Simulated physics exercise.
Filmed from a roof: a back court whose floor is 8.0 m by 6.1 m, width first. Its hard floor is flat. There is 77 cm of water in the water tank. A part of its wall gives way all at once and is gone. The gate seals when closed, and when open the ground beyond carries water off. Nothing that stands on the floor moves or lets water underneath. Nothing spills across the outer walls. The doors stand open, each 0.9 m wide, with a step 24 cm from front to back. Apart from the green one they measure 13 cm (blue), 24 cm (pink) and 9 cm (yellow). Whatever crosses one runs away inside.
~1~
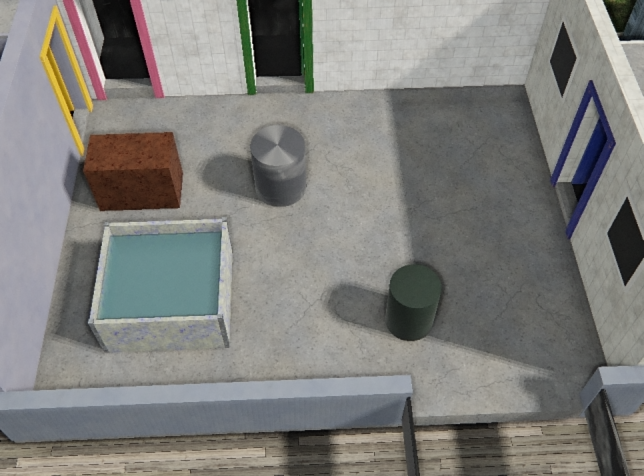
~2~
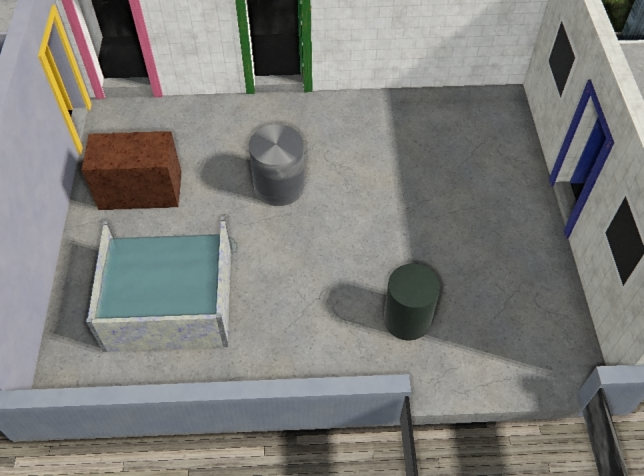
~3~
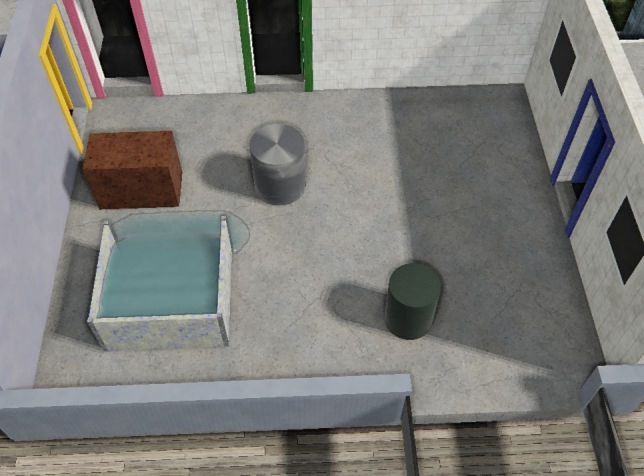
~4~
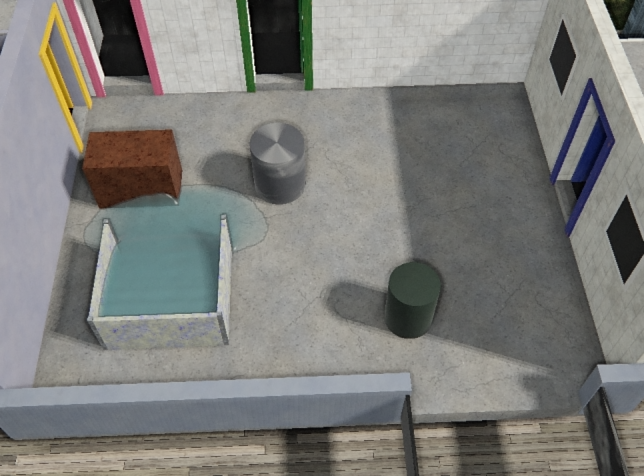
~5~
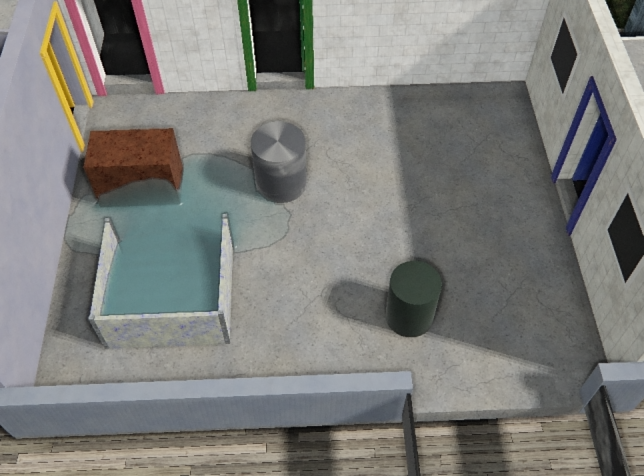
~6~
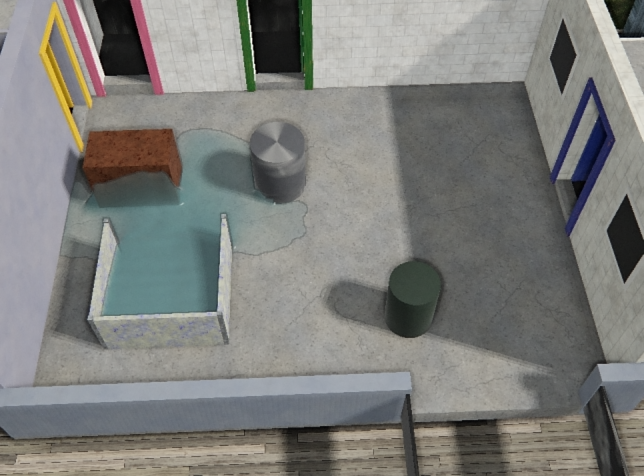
Water sits still in a square, pale-walled tank in a walled court until the tank's far side vanishes. It pours out through the gap onto the grey floor, then spreads in a widening, thin sheet around the rusty brown block and the metal cylinder, while the dark green cylinder stays dry.
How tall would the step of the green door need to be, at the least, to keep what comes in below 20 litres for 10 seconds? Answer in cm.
Some 22 cm above the ground.
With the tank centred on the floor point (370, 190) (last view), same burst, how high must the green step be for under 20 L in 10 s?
Then roughly 21 cm.
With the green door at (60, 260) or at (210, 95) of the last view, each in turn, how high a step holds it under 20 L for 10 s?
Roughly 20 and 22 cm.
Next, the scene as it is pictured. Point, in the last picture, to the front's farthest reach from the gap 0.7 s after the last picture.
Around (288, 94).
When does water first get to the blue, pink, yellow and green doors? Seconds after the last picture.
Arrival: Blue 3.8 s, pink 0.8 s, yellow 0.6 s, green 0.5 s.
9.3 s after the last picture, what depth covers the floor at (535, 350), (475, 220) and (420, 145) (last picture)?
About 5, 4 and 2 cm.
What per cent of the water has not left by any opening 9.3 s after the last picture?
Roughly 92 in a hundred.
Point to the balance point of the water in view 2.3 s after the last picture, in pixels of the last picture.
Near (198, 199).
Then, 0.7 s after the last picture water covers 20 % of the floor, deepest (44 cm) near (157, 216); 17 cm at the green door, 0 litres in over its 18 cm step.
Then, 2.3 s after the last picture water covers 45 % of the floor, deepest (24 cm) near (111, 100); 18 cm at the green door, 39 litres in over its 18 cm step.
Then, 9.3 s after the last picture water covers 95 % of the floor, deepest (8 cm) near (29, 412); 5 cm at the green door, 41 litres in over its 18 cm step.
At the green door as built, the water peaked near 29 cm, 1.3 s after the last picture.
With a step of 20 cm, 29 litres would have come in within the 10 s; with 27 cm, 7 litres. So under 20 litres takes about 22 cm.
